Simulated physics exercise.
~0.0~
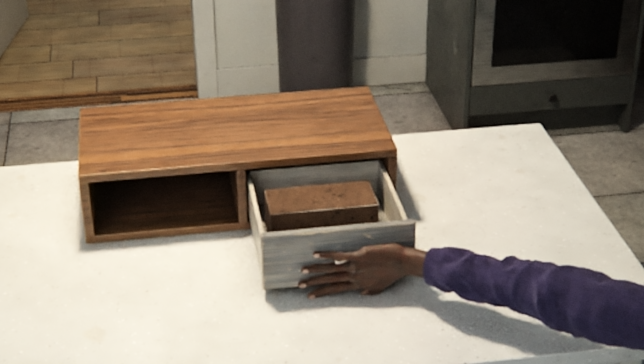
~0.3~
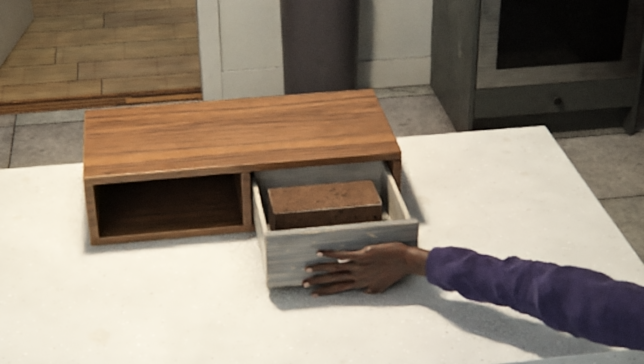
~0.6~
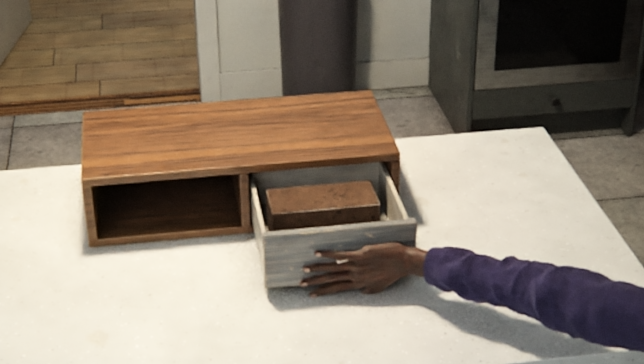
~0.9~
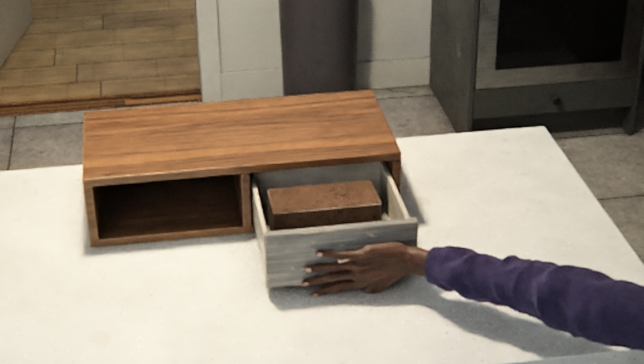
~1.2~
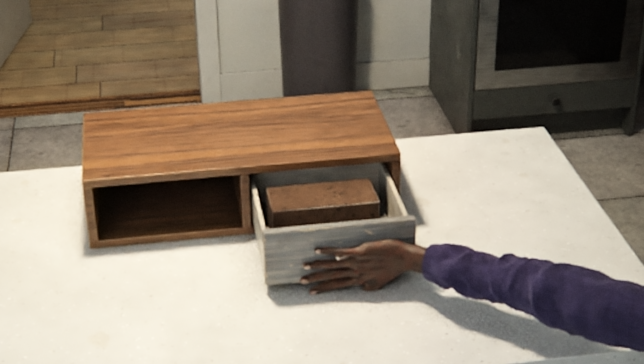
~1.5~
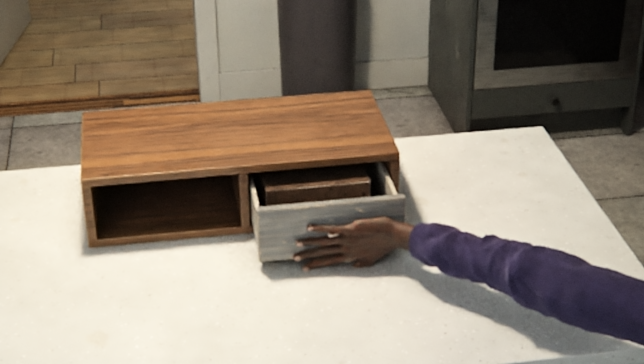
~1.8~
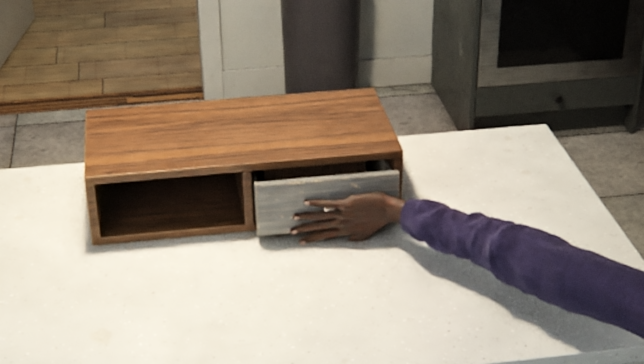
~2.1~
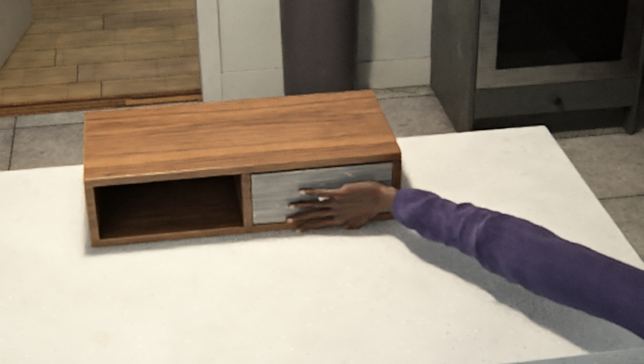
A hand pushes a gray drawer holding a brown brick until it shuts flush.
